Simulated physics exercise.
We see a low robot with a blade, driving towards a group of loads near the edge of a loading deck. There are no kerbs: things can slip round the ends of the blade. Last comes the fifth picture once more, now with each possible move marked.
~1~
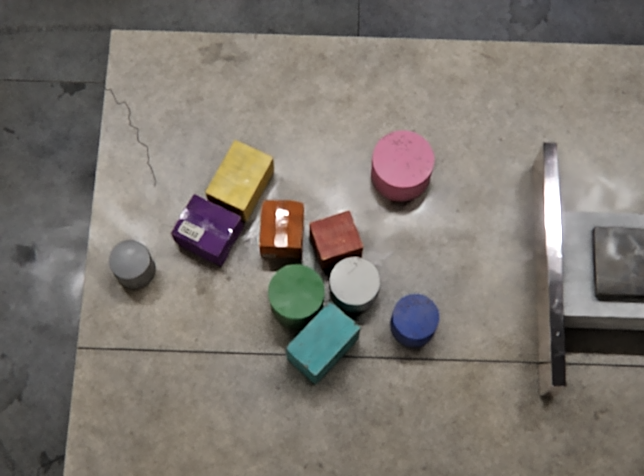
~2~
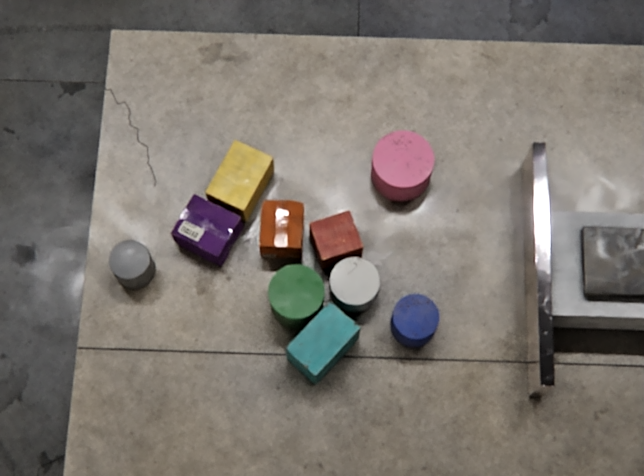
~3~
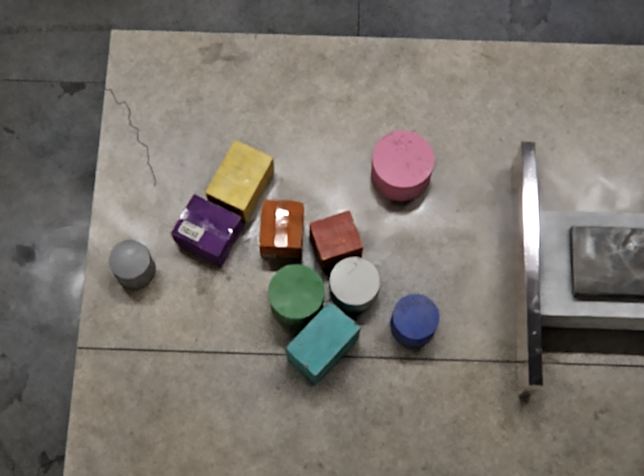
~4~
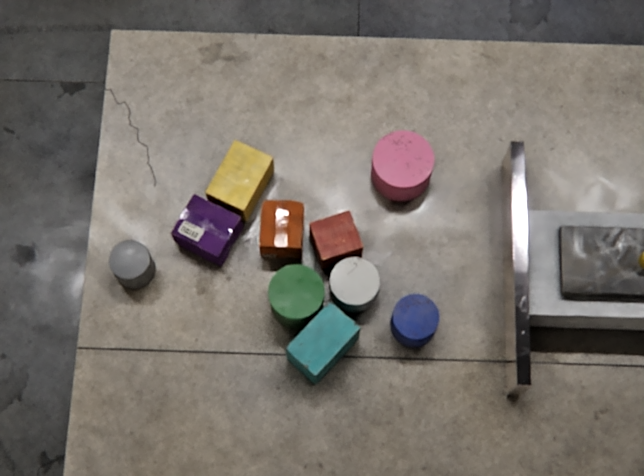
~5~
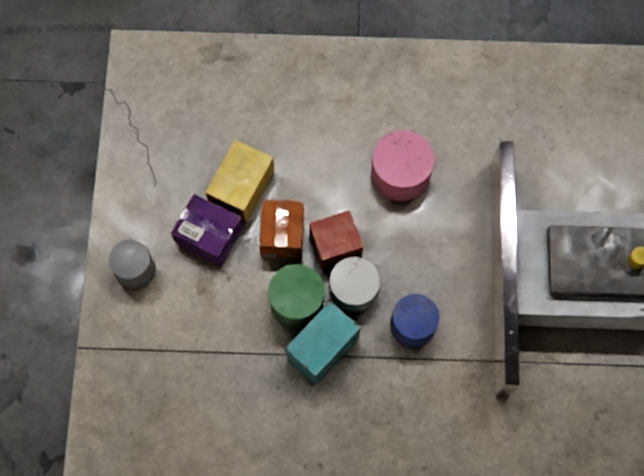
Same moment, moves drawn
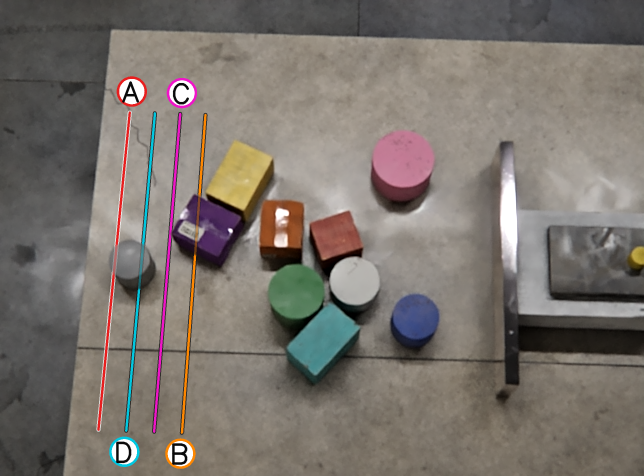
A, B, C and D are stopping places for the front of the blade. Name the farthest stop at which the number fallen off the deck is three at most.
Stop at C.
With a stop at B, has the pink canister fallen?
No.
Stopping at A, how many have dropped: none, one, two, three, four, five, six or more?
Six or more.
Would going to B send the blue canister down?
By then, no.
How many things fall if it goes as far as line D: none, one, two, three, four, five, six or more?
Five.
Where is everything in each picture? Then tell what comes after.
The first frame shows pink canister (402, 166); white canister (354, 285); turquoise crate (323, 343).
The second frame shows robot (626, 262); orange parcel (282, 229).
The third frame shows robot (614, 262); purple parcel (207, 231).
The fourth frame shows robot (603, 261); green pail (297, 298).
The fifth frame shows robot (592, 261); yellow crate (241, 182); pink canister (402, 166); white canister (354, 285).
On the marked copy, A at (115, 263); B at (194, 266); C at (168, 265); D at (141, 264).
With C. Early on, robot (468, 257); turquoise crate (304, 353); pink canister (348, 165).
Further on, robot (345, 253); grey canister (112, 272); purple parcel (148, 231).
At the end, robot (248, 250); grey canister over the edge; yellow crate over the edge; three fallen.
As for the rest, A drops six; B is within the limit but short; D drops five.
